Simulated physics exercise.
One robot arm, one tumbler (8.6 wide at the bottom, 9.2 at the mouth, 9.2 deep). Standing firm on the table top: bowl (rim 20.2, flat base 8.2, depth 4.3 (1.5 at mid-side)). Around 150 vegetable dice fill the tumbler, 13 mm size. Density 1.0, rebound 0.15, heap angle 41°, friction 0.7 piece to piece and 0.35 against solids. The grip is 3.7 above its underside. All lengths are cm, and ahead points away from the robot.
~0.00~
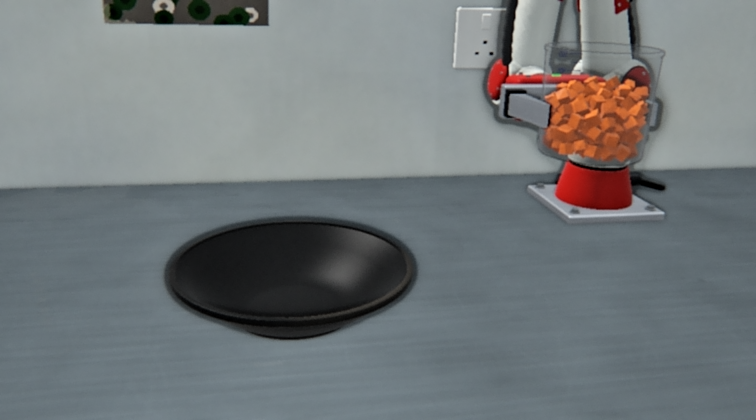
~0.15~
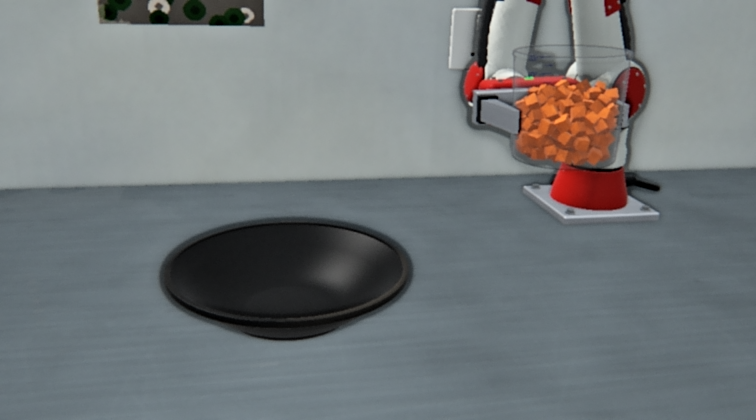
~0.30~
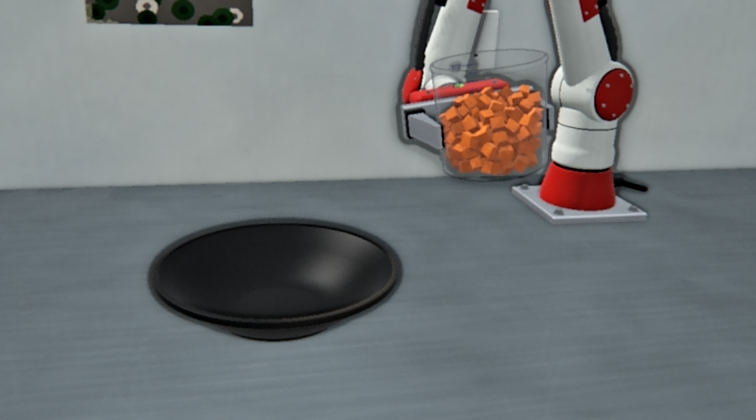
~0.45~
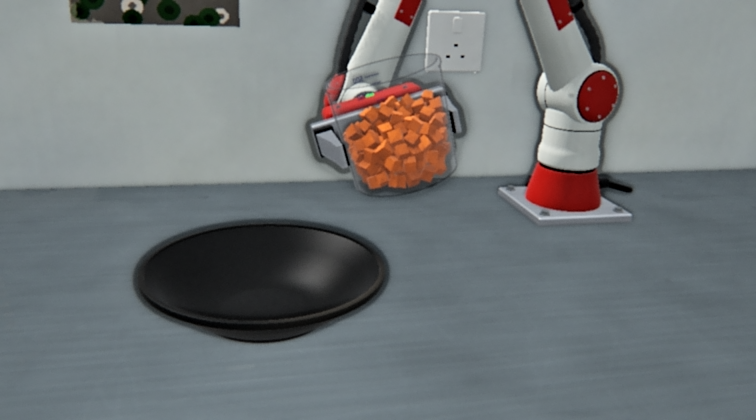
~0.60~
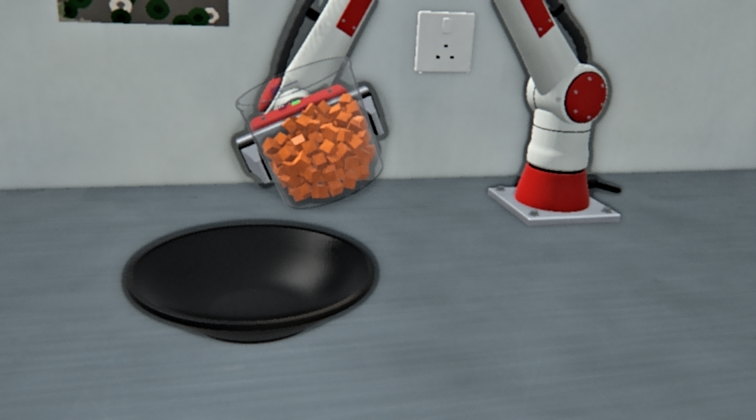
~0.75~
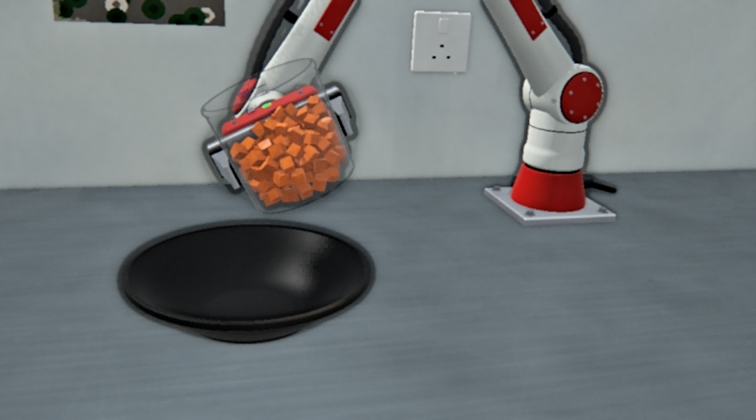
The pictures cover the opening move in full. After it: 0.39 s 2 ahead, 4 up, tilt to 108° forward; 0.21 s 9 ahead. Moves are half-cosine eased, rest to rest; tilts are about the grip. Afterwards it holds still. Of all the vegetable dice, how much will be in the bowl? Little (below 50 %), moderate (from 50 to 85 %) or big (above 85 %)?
A little share, below 50 %, ends in the bowl.
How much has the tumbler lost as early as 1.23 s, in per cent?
Some 15 per cent.
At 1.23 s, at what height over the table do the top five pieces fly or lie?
Roughly 22 cm.
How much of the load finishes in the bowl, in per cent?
Some 10 per cent.
After 0.99 s, tilted 81° forward, highest piece 22 above the table; 148 in the tumbler.
After 1.23 s, tilted 108° forward, highest piece 22 above the table; 123 in the tumbler, 21 in the bowl, 4 in flight or on a rim.
After 1.55 s, tilted 108° forward, highest piece 14 above the table; 93 on the table or floor, 18 in the bowl, 4 in the tumbler, 33 in flight or on a rim.
After 2.60 s, tilted 108° forward, highest piece 2 above the table; 130 on the table or floor, 18 in the bowl.
At rest, 130 on the table or floor, 18 in the bowl. That is 12 % in the bowl.
